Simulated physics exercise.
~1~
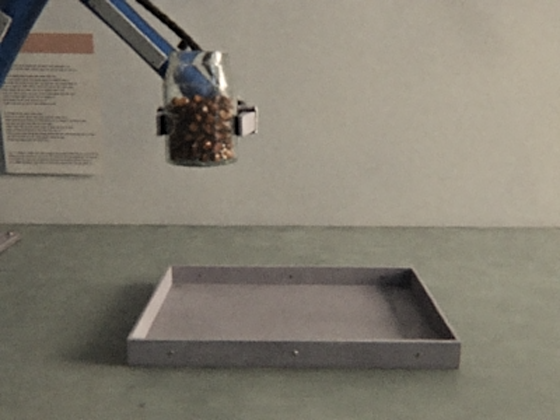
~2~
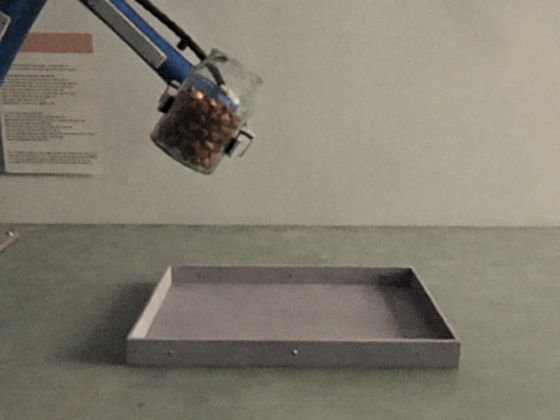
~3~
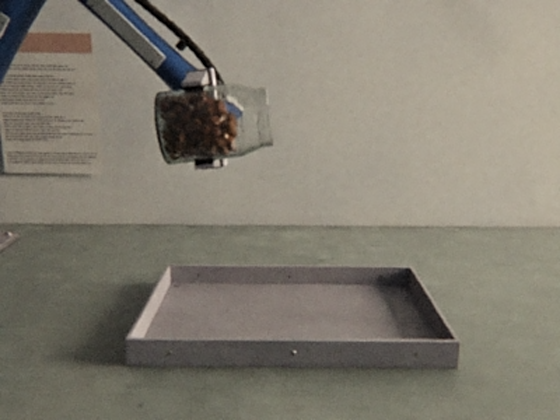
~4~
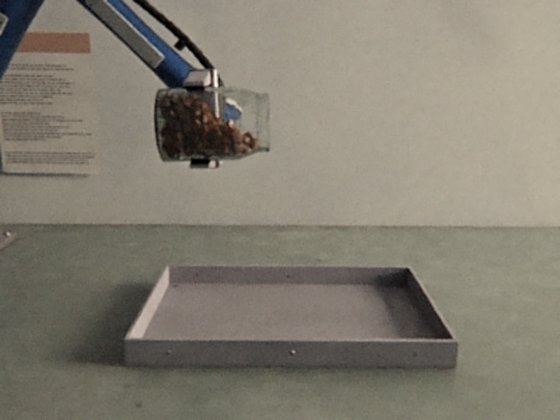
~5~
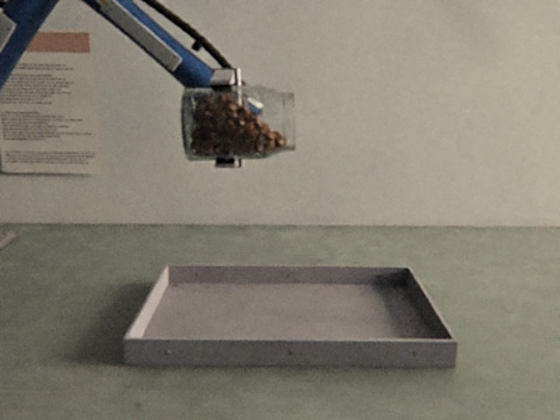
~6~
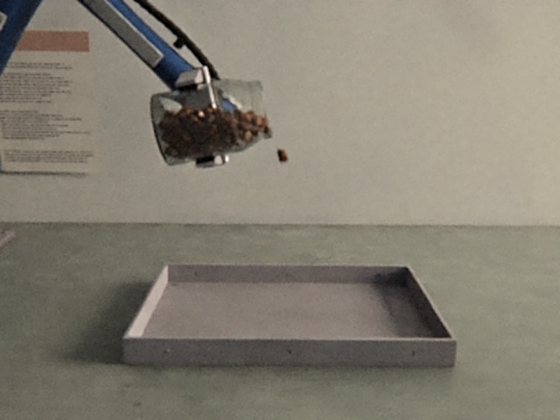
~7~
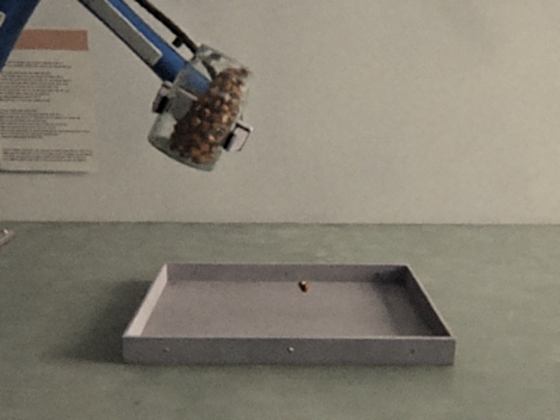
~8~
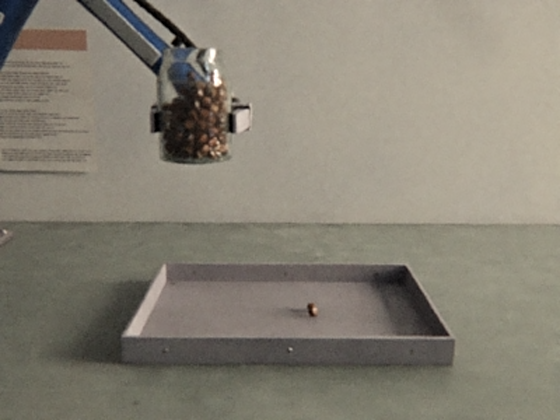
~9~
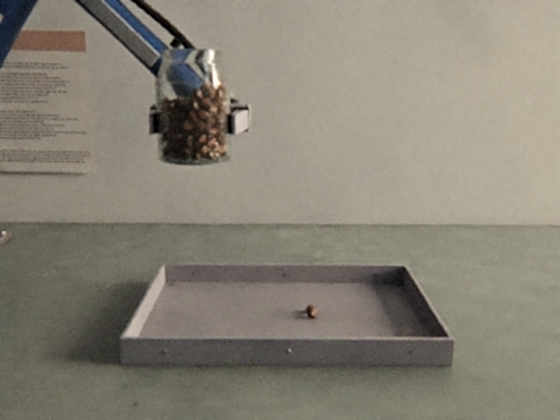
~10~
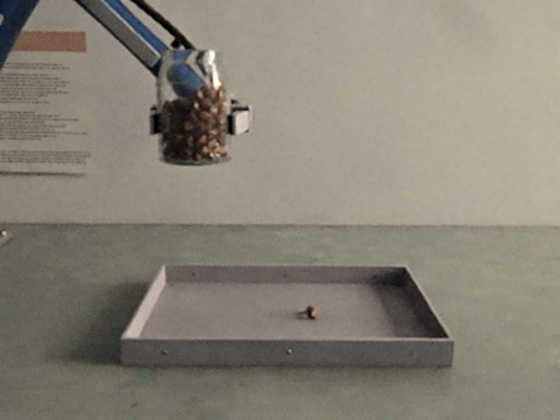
A glass jar partly filled with brown pellets, held by a blue robot arm above a shallow grey tray, tips onto its side and spills a tiny amount into the tray, then turns upright again with nearly all the pellets still inside.
